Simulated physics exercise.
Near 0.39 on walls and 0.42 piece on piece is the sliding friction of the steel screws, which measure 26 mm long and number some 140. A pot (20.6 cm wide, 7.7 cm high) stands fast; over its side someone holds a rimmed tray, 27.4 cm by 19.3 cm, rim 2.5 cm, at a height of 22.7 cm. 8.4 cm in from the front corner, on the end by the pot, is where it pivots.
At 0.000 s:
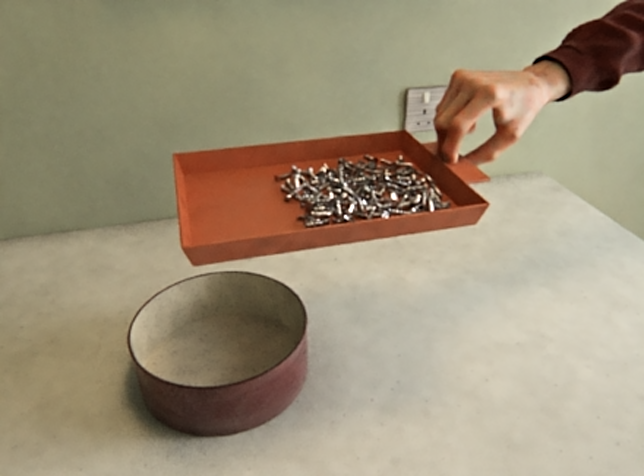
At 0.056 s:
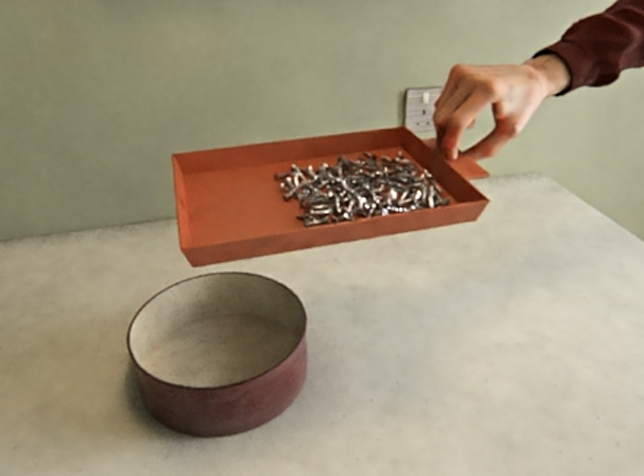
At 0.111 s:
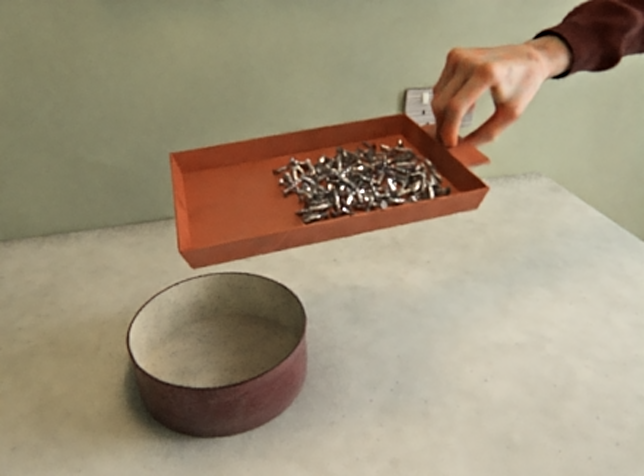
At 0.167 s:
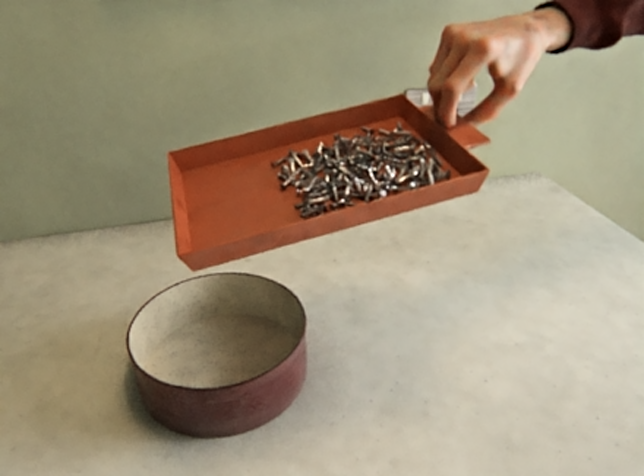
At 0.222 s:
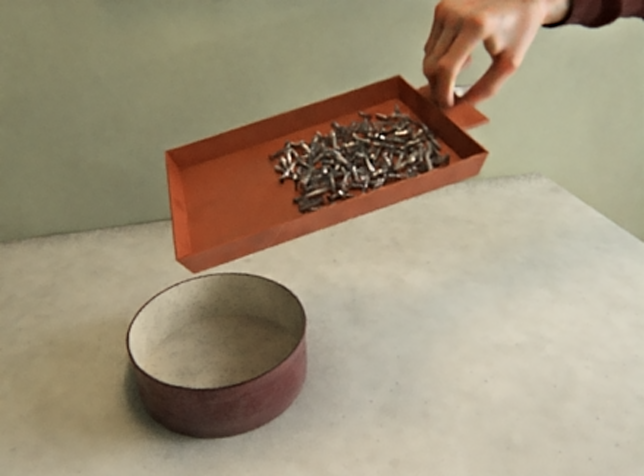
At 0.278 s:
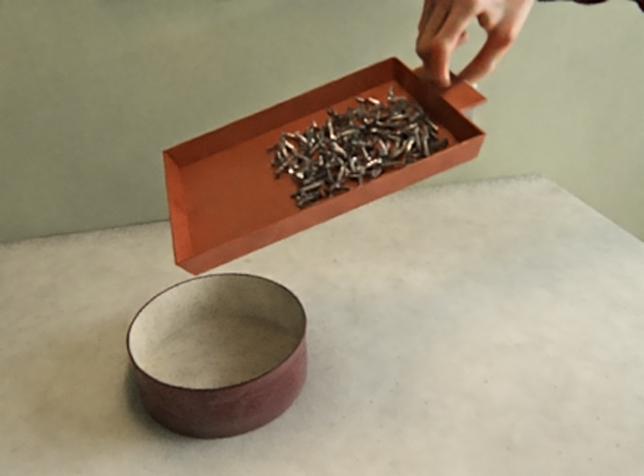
Orange tray of small metal pieces tilting gradually down to the left as a hand raises its right end beside a round pot.
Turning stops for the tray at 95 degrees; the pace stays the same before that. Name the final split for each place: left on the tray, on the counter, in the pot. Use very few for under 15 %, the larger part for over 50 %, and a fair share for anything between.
Left on the tray: Very few, counter: The larger part, pot: A fair share.
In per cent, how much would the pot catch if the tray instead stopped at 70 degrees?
It would be near 20 per cent.
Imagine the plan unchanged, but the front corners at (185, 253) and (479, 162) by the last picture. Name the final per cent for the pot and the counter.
Per cent by place - pot 35, counter 65.
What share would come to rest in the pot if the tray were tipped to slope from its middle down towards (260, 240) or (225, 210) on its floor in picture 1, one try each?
Near 30 and 55 percent, in that order.
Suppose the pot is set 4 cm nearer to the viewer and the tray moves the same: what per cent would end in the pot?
I'd put it at around 65 per cent.
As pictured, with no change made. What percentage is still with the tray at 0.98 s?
Close to 35 in a hundred.
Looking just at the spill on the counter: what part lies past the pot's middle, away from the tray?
Some 100 per cent.
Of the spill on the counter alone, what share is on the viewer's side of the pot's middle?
Some 100 per cent.
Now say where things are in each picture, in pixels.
In the first picture, tray tilt 0 degrees, front corners at (190, 241) and (479, 201); middle of the pieces at (365, 188); pot at (219, 321).
In the second picture, tray tilt 1 degrees, front corners at (189, 243) and (479, 198); middle of the pieces at (365, 186).
In the third picture, tray tilt 4 degrees, front corners at (187, 245) and (479, 186), lowest corner left front; middle of the pieces at (364, 178).
In the fourth picture, tray tilt 9 degrees, front corners at (185, 249) and (479, 168), lowest corner left front; middle of the pieces at (362, 165).
In the fifth picture, tray tilt 14 degrees, front corners at (184, 252) and (477, 151), lowest corner left front; middle of the pieces at (360, 153).
In the sixth picture, tray tilt 19 degrees, front corners at (183, 256) and (474, 133), lowest corner left front; middle of the pieces at (356, 142); pot at (219, 323). Its pace works out near 85 degrees a second.
After 0.70 s, tilt 56 degrees; the tray holds 100 %, the pot 0 %.
After 0.98 s, tilt 80 degrees; the tray holds 35 %, the pot 5 %.
Then, at 1.36 s, tilt 95 degrees; the tray holds 0 %, the pot 20 %.
At rest (2.4 s), tray 0 %, counter 75 %, pot 30 %.
